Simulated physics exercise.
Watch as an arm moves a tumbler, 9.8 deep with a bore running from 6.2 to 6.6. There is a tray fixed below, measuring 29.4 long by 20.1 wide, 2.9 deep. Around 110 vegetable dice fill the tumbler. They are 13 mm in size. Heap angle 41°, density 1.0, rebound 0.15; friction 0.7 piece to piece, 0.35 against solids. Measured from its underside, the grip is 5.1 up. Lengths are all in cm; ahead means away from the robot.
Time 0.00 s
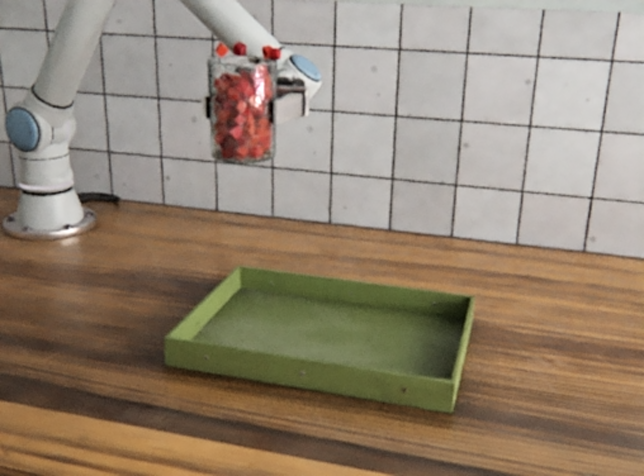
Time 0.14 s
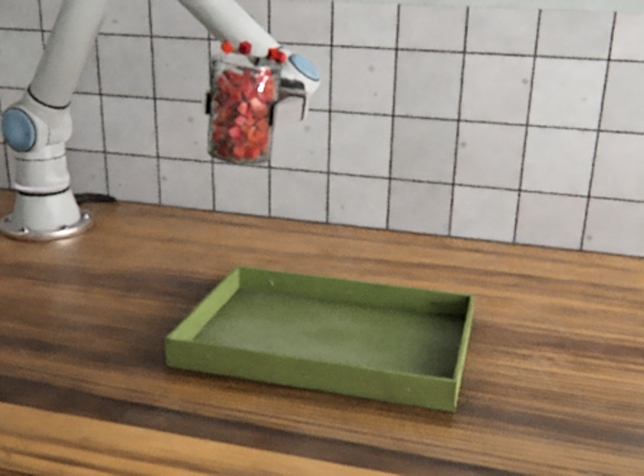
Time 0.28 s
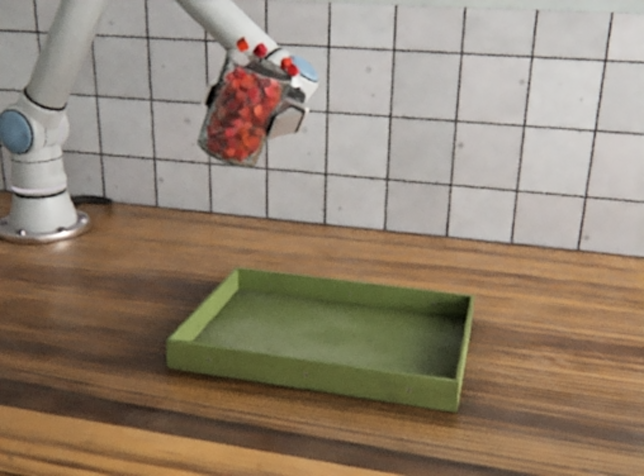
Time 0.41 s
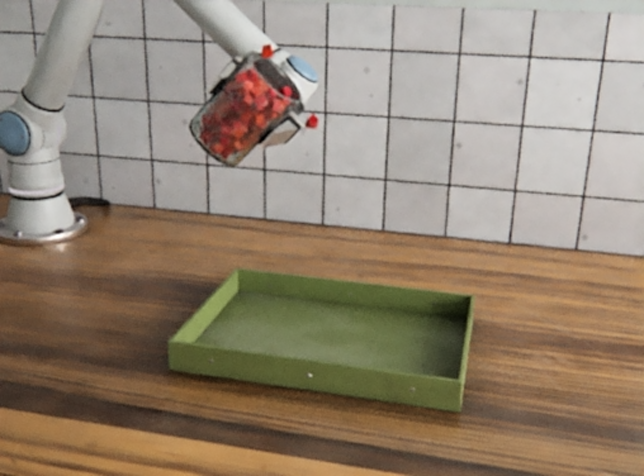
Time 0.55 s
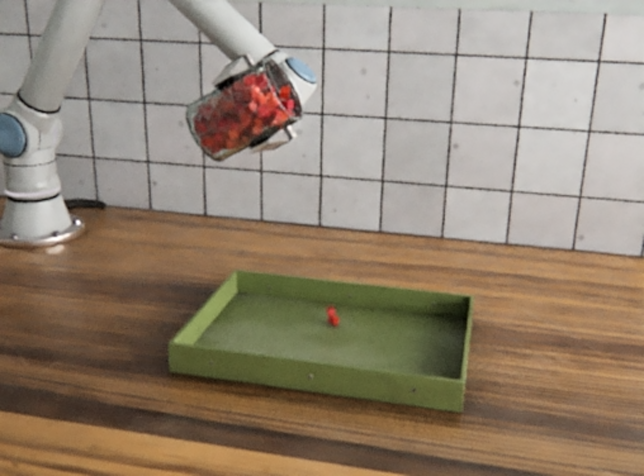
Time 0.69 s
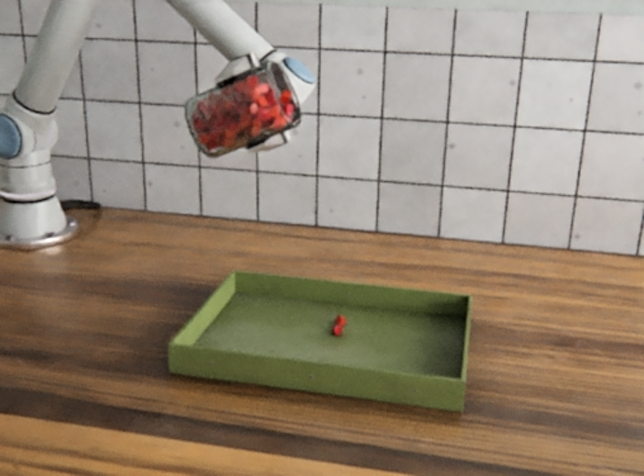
A pale robot arm with blue joint caps, at upper left, tilts a clear tumbler packed with red vegetable dice steadily rightward until it leans far over, and two pieces drop into the tray. Below sits a shallow, rectangular green tray, empty at first, on a brown wood-grain counter. The setting, seen from slightly above, has white wall tiles behind, and the view drifts very slightly.
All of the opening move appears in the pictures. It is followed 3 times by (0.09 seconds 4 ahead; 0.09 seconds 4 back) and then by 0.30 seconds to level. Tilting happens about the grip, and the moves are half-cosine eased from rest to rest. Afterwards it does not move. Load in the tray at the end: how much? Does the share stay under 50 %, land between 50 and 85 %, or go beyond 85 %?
It stays under 50 %.
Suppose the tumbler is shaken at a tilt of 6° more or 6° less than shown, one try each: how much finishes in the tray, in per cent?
Estimates: 55 % then 25 %.
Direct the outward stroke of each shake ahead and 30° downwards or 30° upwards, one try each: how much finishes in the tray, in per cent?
Try one gives about 10 in a hundred, try two about 65 in a hundred.
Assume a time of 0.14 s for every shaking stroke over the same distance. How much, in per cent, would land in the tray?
In that case it would be near 10 percent.
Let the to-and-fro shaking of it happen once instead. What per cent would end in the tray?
In that case, some 20 per cent.
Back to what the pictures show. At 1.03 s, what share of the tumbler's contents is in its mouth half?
Mouth half: Close to 75 per cent.
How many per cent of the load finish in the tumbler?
Around 60 per cent.
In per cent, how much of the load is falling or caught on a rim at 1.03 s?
That comes to about 12 per cent, more or less.
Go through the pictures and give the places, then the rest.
In the first picture, tumbler middle at (243, 110), level; upper third of the load around (244, 89), from x 220 to 275, top at y 50; 113 in the tumbler.
In the second picture, tumbler middle at (243, 110), tilted 6° forward; upper third of the load around (246, 89), from x 215 to 280, top at y 45.
In the third picture, tumbler middle at (243, 111), tilted 22° forward; upper third of the load around (245, 92), from x 210 to 295, top at y 45.
In the fourth picture, tumbler middle at (243, 111), tilted 43° forward; upper third of the load around (247, 96), from x 205 to 315, top at y 50; 111 in the tumbler, 2 in flight or on a rim.
In the fifth picture, tumbler middle at (243, 112), tilted 59° forward; upper third of the load around (249, 99), from x 200 to 335, top at y 80; 111 in the tumbler, 2 in the tray.
In the sixth picture, tumbler middle at (242, 112), tilted 65° forward; upper third of the load around (241, 100), from x 200 to 340, top at y 80; 111 in the tumbler, 2 in the tray.
By 1.03 s, tilted 65° forward, highest piece 29 above the table; 91 in the tumbler, 8 in the tray, 14 in flight or on a rim.
By 1.36 s, tilted 39° forward, highest piece 28 above the table; 65 in the tumbler, 34 in the tray, 1 on the table or floor, 13 in flight or on a rim.
By 1.73 s, level, highest piece 27 above the table; 65 in the tumbler, 47 in the tray, 1 on the table or floor.
By 2.78 s, level, highest piece 27 above the table; 65 in the tumbler, 47 in the tray, 1 on the table or floor.
Final count, 65 in the tumbler, 47 in the tray, 1 on the table or floor. That is 42 % in the tray.
